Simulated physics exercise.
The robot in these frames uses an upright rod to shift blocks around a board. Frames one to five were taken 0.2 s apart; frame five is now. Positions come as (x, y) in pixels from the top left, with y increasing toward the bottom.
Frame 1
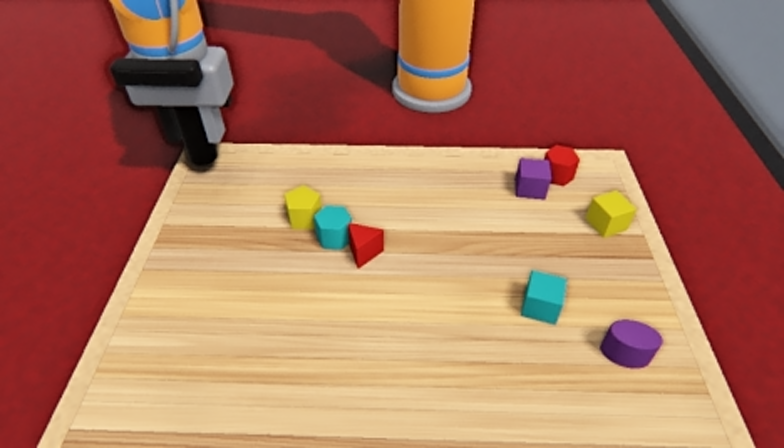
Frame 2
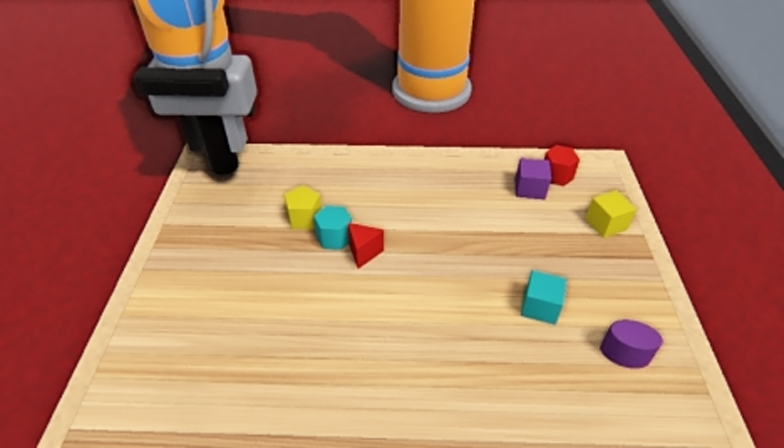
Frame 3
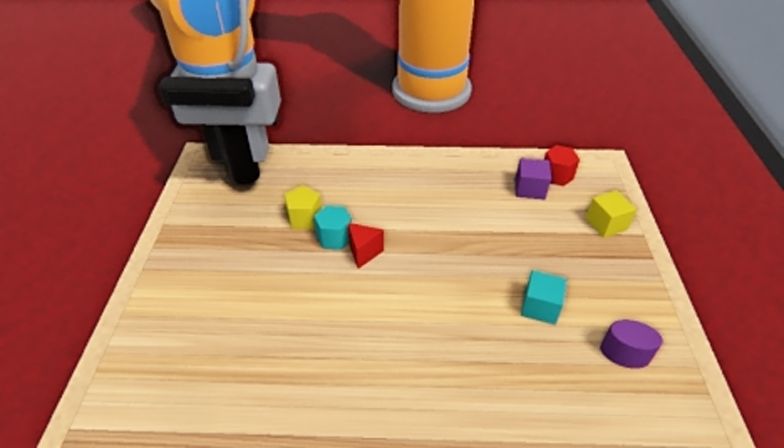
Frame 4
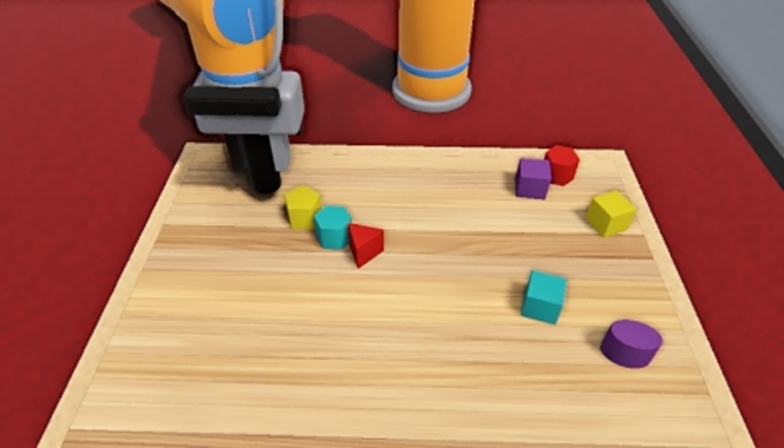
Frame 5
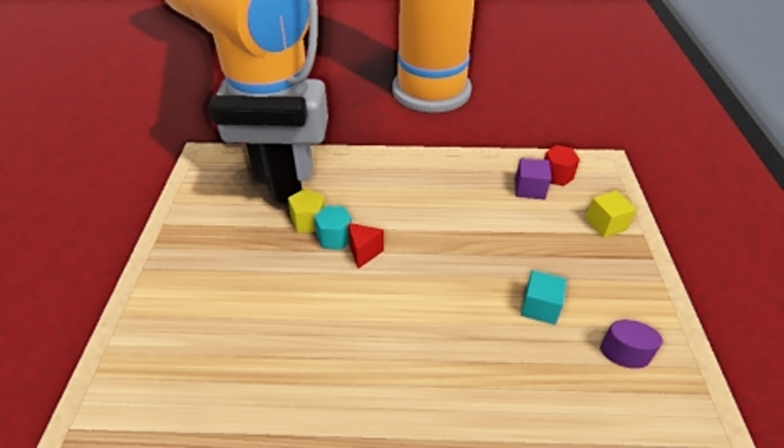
A robot arm moves its rod rightward across the board and nudges the yellow block.
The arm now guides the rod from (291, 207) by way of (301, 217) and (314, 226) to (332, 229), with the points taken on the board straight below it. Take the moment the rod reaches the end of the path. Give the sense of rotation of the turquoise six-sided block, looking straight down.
The turquoise six-sided block rotates counterclockwise.
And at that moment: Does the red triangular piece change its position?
The answer is yes.
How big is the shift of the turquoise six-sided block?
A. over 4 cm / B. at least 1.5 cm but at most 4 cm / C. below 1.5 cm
That would be A.
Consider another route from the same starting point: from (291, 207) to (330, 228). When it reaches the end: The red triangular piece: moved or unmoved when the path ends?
It is no longer where it was.
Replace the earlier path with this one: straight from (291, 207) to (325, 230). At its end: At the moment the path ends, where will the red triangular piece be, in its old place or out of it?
Moved.
The first path, step by step. Halfway along, rod at (305, 210); yellow pentagonal block at (321, 218), turned 10° clockwise; turquoise six-sided block at (351, 230), turned 30° anticlockwise; red triangular piece at (380, 238), turned 20° clockwise.
At the end, rod at (331, 217); yellow pentagonal block at (330, 231), turned 30° clockwise; turquoise six-sided block at (362, 242), turned 50° anticlockwise; red triangular piece at (393, 242).
